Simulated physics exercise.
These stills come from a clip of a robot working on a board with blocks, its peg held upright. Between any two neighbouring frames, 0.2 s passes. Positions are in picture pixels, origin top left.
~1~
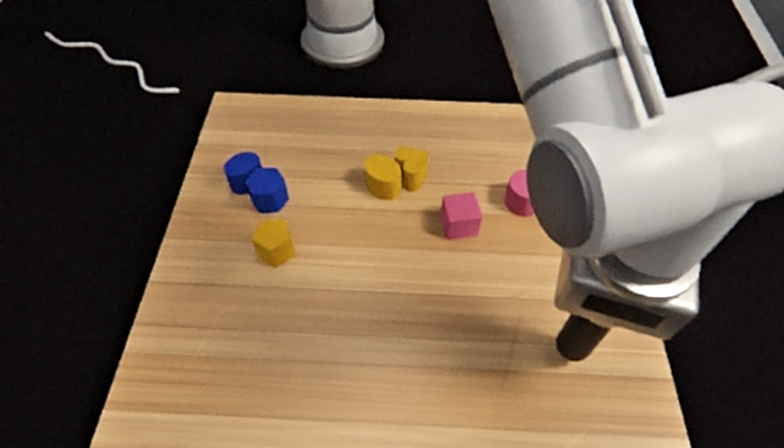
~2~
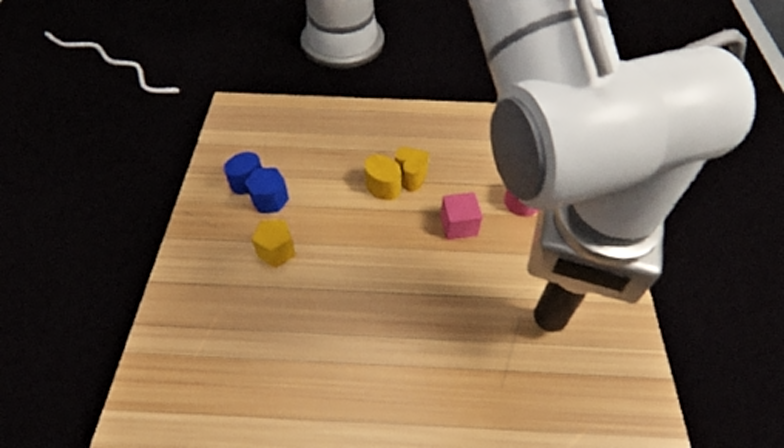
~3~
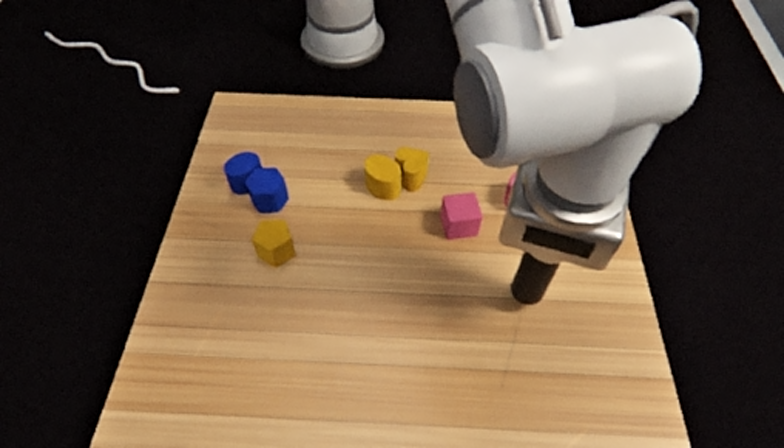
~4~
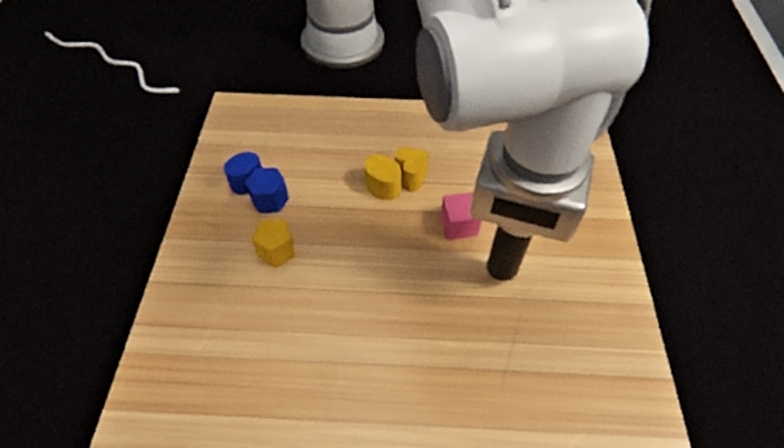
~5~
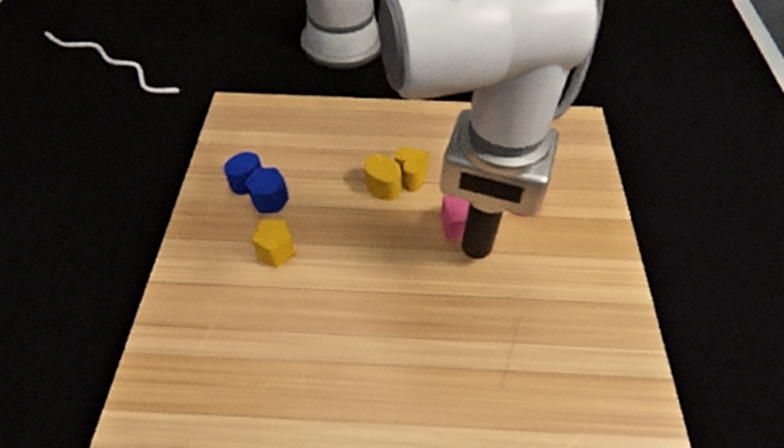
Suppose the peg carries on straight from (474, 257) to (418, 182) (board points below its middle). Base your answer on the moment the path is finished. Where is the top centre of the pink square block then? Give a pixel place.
For the centre of its top, I'd go with (442, 149).
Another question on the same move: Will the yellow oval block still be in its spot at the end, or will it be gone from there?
In the end it has not been moved.
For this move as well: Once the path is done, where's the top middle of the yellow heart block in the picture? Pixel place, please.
If I read the scene right, the answer is (401, 144).
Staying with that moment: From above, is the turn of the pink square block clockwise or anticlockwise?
Clockwise, from overhead.
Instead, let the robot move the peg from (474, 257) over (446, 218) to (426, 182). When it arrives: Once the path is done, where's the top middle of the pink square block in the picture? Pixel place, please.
I'd say the pink square block ends with its top centre at (440, 143).
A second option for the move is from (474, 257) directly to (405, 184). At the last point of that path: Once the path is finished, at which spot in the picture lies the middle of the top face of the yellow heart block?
Around (405, 141).
What follows on the original path. One third of the way, peg (456, 220); pink square block (451, 186).
Two thirds of the way, peg (436, 195); pink square block (441, 163), turned 30° clockwise.
At the end, peg (419, 172); yellow oval block not moved; yellow heart block (401, 144); pink square block (442, 149), turned 60° clockwise.
